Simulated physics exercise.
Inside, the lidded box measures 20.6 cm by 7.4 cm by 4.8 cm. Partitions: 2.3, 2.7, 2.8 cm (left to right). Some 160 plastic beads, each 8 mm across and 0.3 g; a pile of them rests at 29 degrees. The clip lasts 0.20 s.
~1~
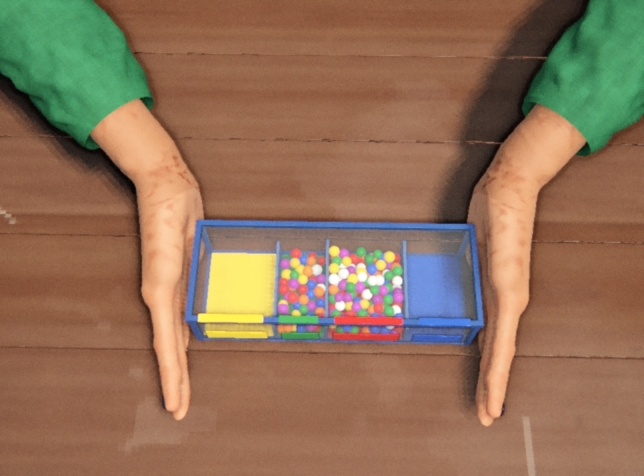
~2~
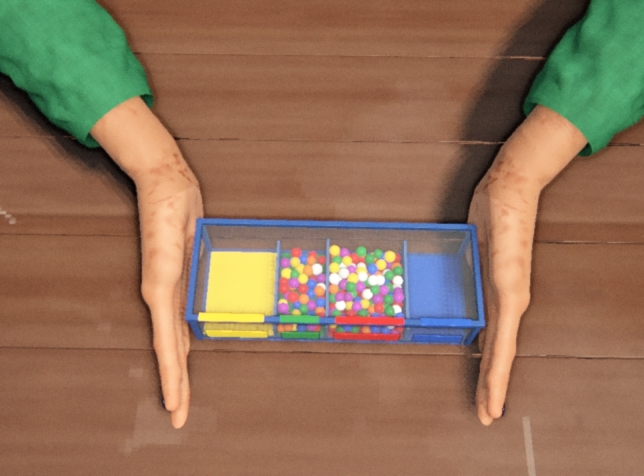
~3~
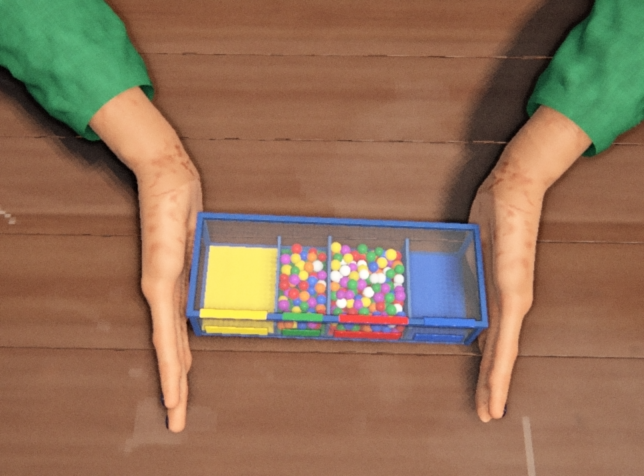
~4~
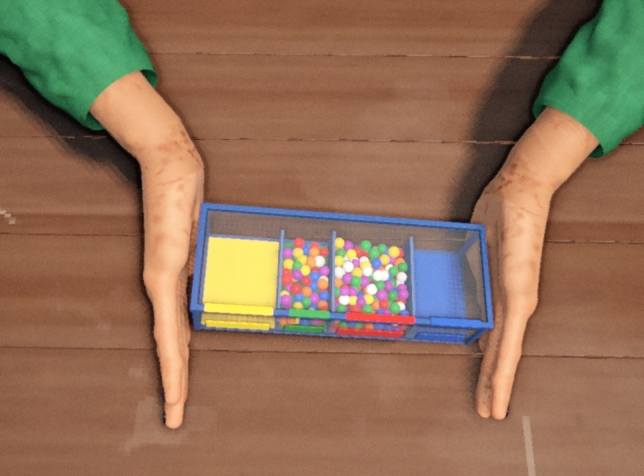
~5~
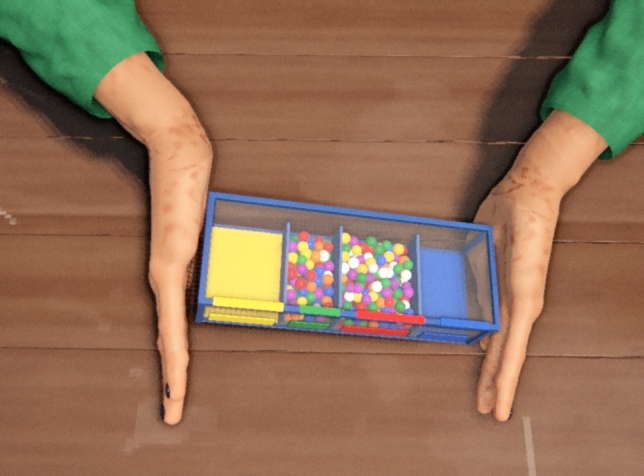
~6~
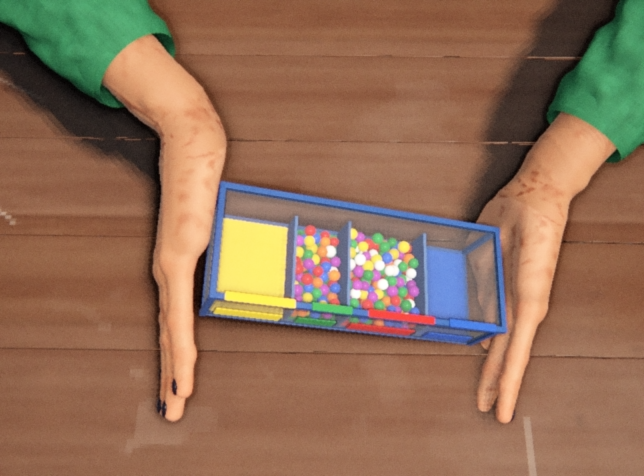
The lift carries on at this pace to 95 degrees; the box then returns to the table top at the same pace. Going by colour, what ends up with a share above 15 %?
Red compartment: Over; blue compartment: Over; green compartment: Under; yellow compartment: Under.
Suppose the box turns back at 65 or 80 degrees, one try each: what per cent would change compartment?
About 10 and 30 per cent.
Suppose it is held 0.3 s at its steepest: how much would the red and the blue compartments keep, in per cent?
Red 20, blue 80.
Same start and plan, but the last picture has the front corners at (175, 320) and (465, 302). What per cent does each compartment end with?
Red 15; blue 0; green 10; yellow 75.
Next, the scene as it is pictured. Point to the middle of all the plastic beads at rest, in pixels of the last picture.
At about (428, 306).
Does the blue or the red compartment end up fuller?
The blue one has more.
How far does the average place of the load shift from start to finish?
Roughly 5.5 cm.
Then, 0.63 s after the last picture, tilt 95 degrees; red 50 %, blue 20 %, green 25 %.
Then, 1.06 s after the last picture, tilt 41 degrees; red 25 %, blue 70 %, green 5 %.
Then, 1.56 s after the last picture, tilt 0 degrees; red 25 %, blue 70 %, green 5 %.
In the end, red 25 %, blue 70 %, green 5 %, yellow 0 %.
